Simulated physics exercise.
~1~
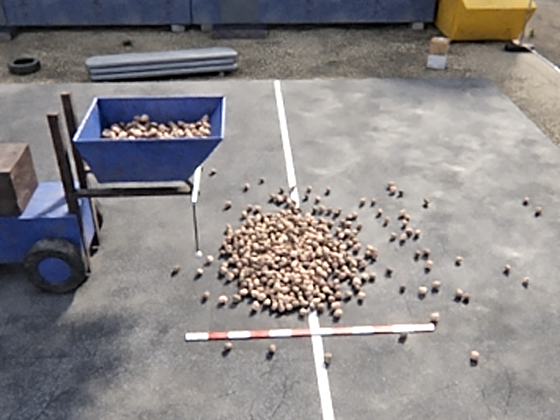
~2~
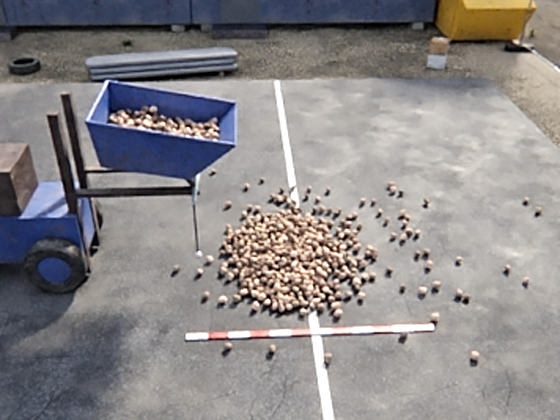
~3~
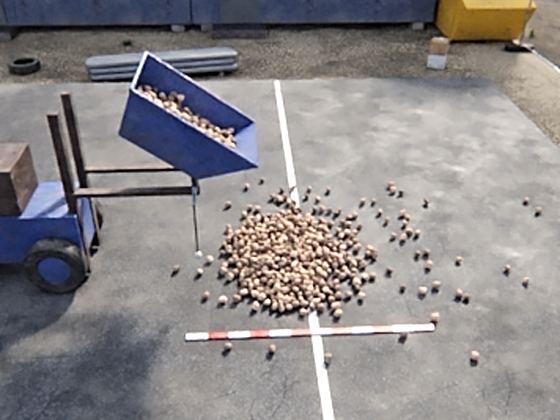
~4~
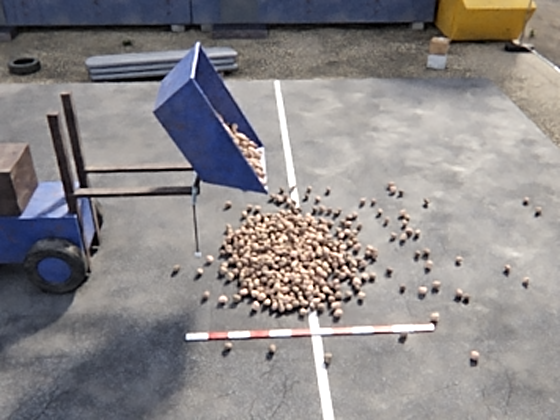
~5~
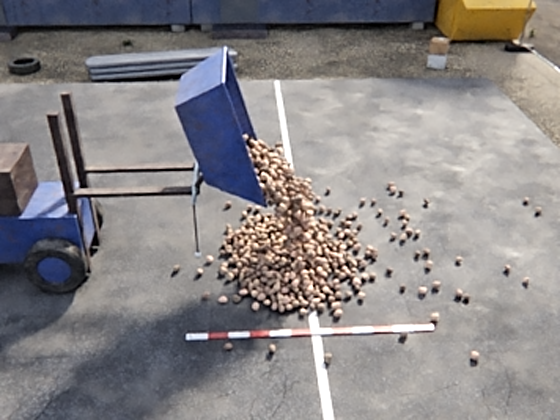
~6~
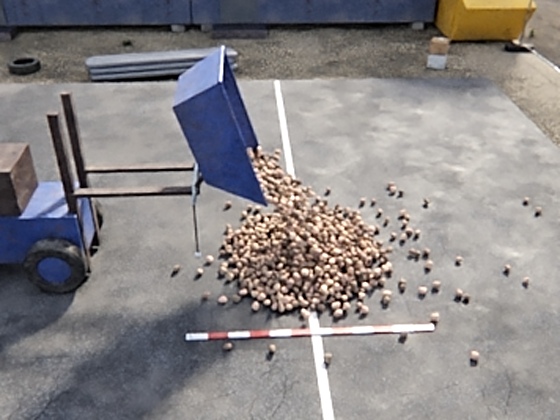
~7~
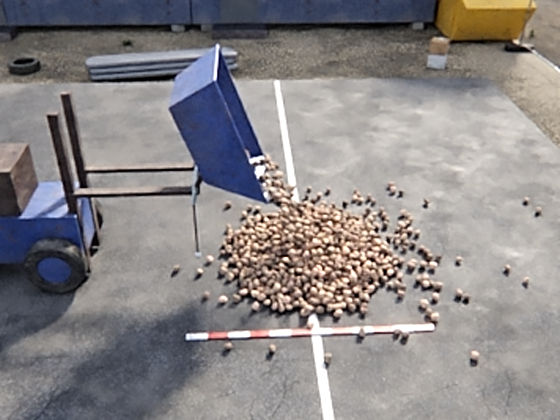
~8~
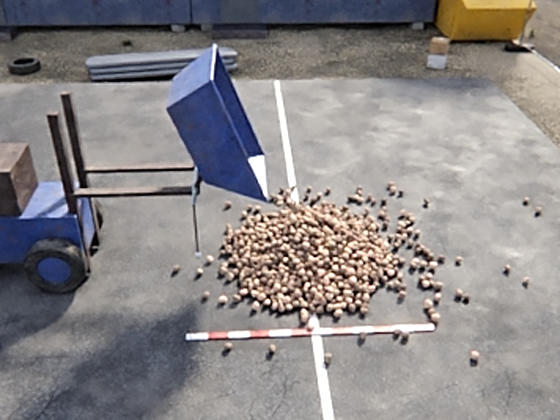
A small blue fork truck tipped its raised skip steeply to the right, and brown stones poured onto the heap already lying across the white line, spreading it further right until the skip hung steeply tilted above the larger pile.
